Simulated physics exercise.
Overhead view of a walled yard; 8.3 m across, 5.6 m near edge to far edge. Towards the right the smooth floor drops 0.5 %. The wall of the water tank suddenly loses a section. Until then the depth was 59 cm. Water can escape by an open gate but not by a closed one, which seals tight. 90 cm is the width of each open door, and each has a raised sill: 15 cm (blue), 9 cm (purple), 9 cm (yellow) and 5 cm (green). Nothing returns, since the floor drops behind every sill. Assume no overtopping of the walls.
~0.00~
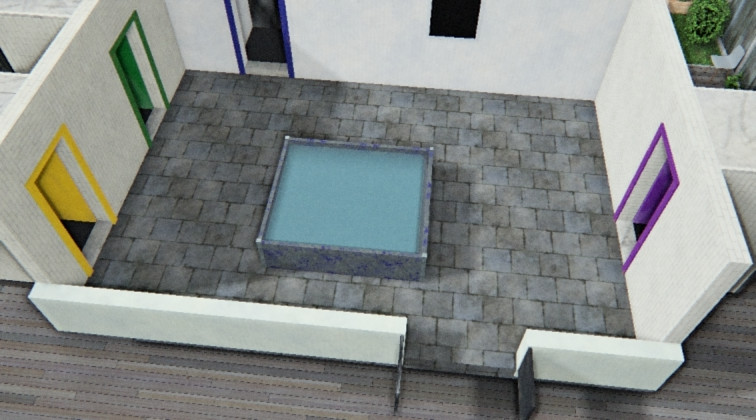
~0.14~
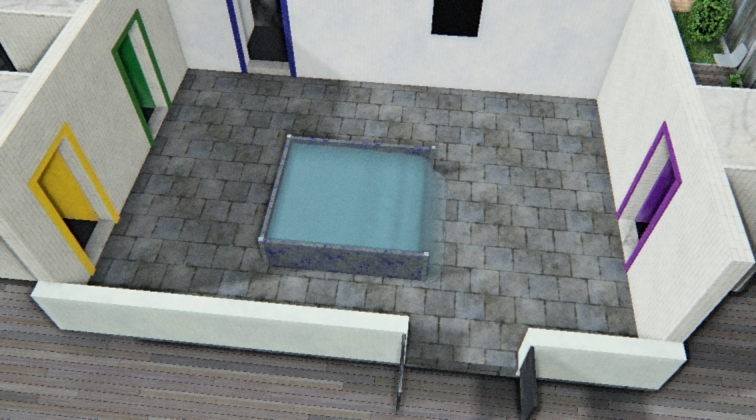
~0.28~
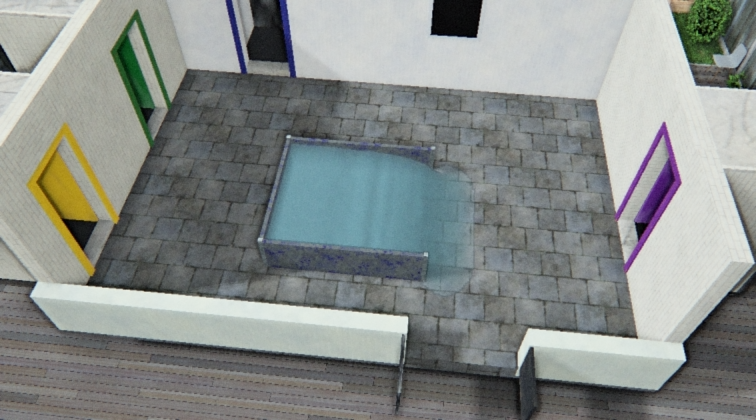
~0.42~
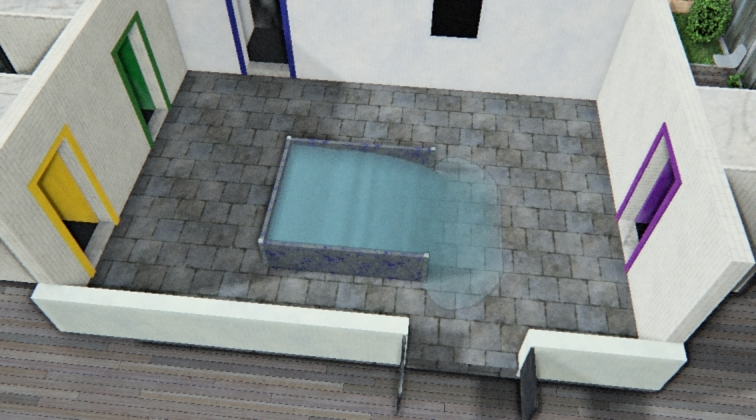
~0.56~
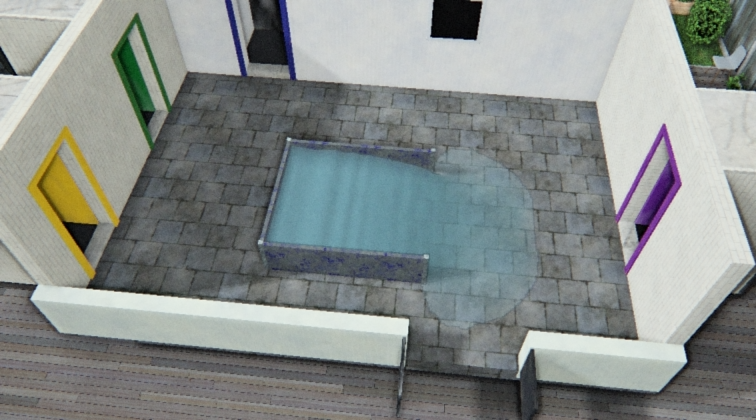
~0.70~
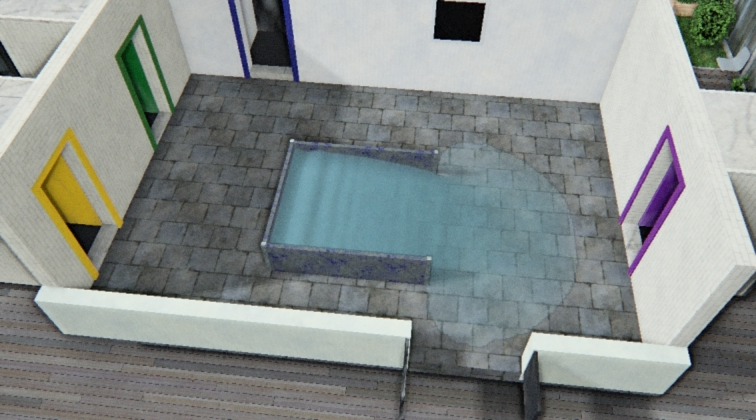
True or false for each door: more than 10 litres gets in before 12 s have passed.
Blue door false, purple door true, yellow door false, green door true.
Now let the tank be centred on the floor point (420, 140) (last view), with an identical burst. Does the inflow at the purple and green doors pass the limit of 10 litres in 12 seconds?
So the purple door tops the limit and the green door keeps within it.
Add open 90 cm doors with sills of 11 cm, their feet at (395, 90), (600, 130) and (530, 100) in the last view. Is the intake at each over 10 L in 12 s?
Door 1: Lower; door 2: Higher; door 3: Higher.
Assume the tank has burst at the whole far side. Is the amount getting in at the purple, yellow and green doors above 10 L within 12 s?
Result: Purple limit not passed, yellow limit not passed, green limit passed.
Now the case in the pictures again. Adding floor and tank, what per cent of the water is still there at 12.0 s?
Remaining: Roughly 74 %.
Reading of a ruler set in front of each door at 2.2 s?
Depths in centimetres - blue: 0, purple: 30, yellow: 0, green: 0.
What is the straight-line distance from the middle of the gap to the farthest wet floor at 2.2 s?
That works out near 4.8 m.
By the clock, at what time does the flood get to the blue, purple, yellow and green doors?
Arrival times: Blue 6.0 seconds, purple 0.9 seconds, yellow 10.0 seconds, green 7.5 seconds.
After 1.4 s water covers 30 % of the floor and is deepest (28 cm) near (620, 218); blue door not reached, purple door 6 cm at the sill, 37 L in, yellow door not reached, green door not reached.
After 2.2 s water covers 35 % of the floor and is deepest (38 cm) near (647, 369); blue door not reached, purple door 30 cm at the sill, 156 L in, yellow door not reached, green door not reached.
After 3.5 s water covers 35 % of the floor and is deepest (30 cm) near (601, 110); blue door not reached, purple door 25 cm at the sill, 326 L in, yellow door not reached, green door not reached.
After 7.0 s water covers 75 % of the floor and is deepest (14 cm) near (604, 129); blue door 3 cm at the sill, 0 L in, purple door 10 cm at the sill, 433 L in, yellow door not reached, green door not reached.
After 12.0 s water covers 95 % of the floor and is deepest (8 cm) near (263, 97); blue door 7 cm at the sill, 0 L in, purple door 6 cm at the sill, 435 L in, yellow door 4 cm at the sill, 0 L in, green door 7 cm at the sill, 24 L in.
